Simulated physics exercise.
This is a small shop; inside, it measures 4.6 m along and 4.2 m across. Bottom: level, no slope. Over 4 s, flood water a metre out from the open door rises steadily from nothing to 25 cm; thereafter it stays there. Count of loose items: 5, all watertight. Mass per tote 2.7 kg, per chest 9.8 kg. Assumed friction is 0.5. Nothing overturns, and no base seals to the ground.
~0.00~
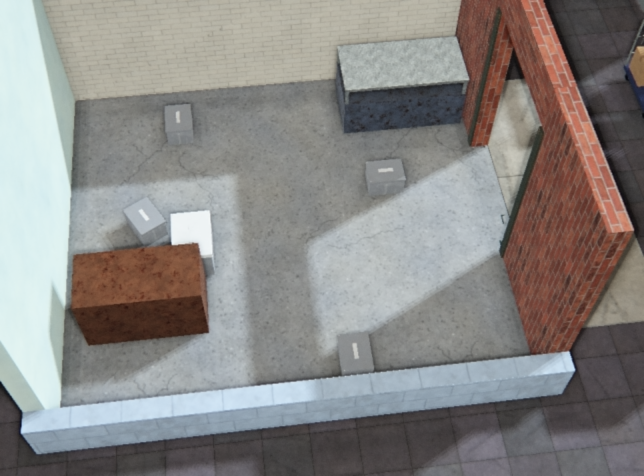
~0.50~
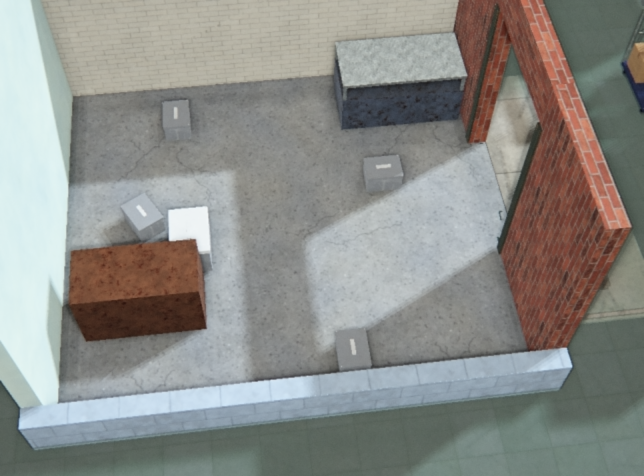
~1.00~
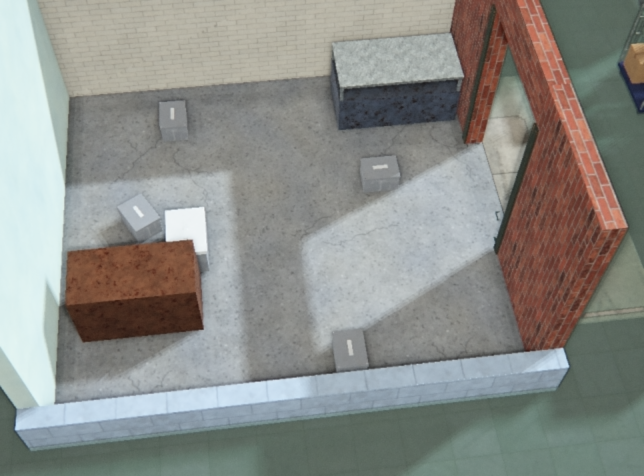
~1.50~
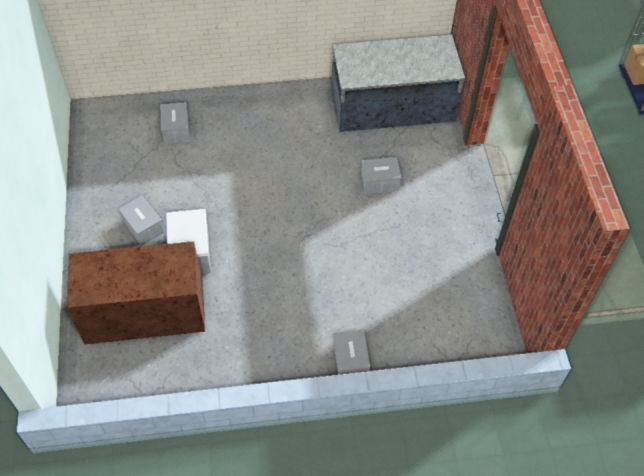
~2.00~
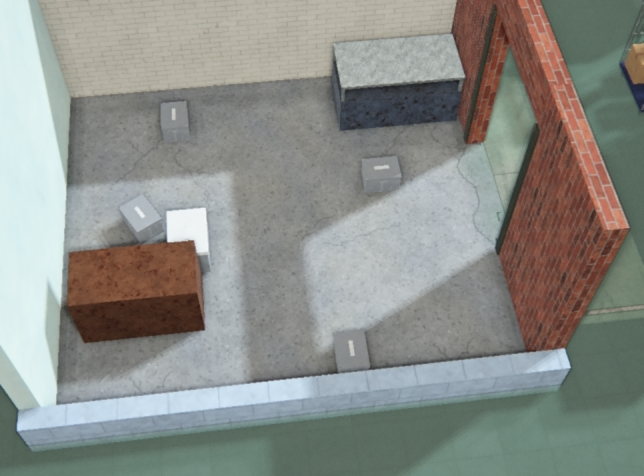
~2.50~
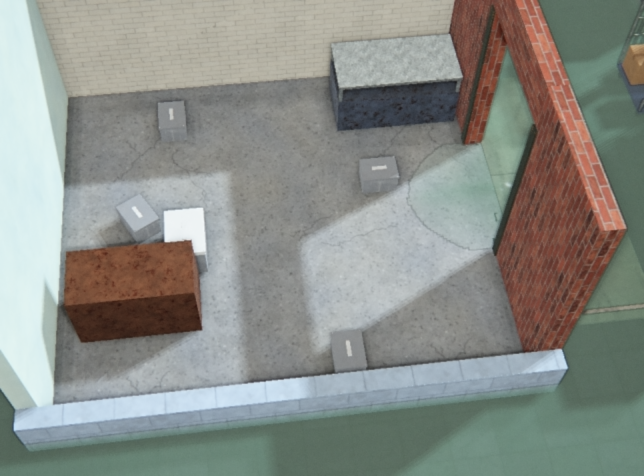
The video shows a small room seen from above, with scattered grey boxes, a brown block and a brick wall, as greenish water covers the ground outside, then spreads through the right doorway onto the floor; the boxes stay still.
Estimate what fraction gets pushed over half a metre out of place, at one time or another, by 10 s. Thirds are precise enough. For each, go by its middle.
A clear majority, two thirds or more, move that far.
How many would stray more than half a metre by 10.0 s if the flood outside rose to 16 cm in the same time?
You'd get 5 in that case.
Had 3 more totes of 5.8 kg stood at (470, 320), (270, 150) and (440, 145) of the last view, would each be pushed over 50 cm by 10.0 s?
Order as asked - falls below the limit, exceeds the limit, falls below the limit.
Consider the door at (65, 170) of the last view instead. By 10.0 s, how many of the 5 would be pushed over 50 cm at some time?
5.
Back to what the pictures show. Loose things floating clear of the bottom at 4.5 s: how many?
At that time the total is 0.
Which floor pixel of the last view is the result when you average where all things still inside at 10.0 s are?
Somewhere near (135, 215).
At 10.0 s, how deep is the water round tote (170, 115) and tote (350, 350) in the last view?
Around 15 cm and 15 cm.
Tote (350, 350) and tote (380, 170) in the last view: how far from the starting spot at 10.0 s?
200 cm, 350 cm.
After 3.5 s 0 of 5 are over 50 cm from their spots; 0 afloat.
After 4.5 s 1 of 5 are over 50 cm from their spots; 0 afloat.
After 7.0 s 5 of 5 are over 50 cm from their spots; 5 afloat.
After 10.0 s 3 of 5 are over 50 cm from their spots, and 5 have been at some point; 5 afloat.
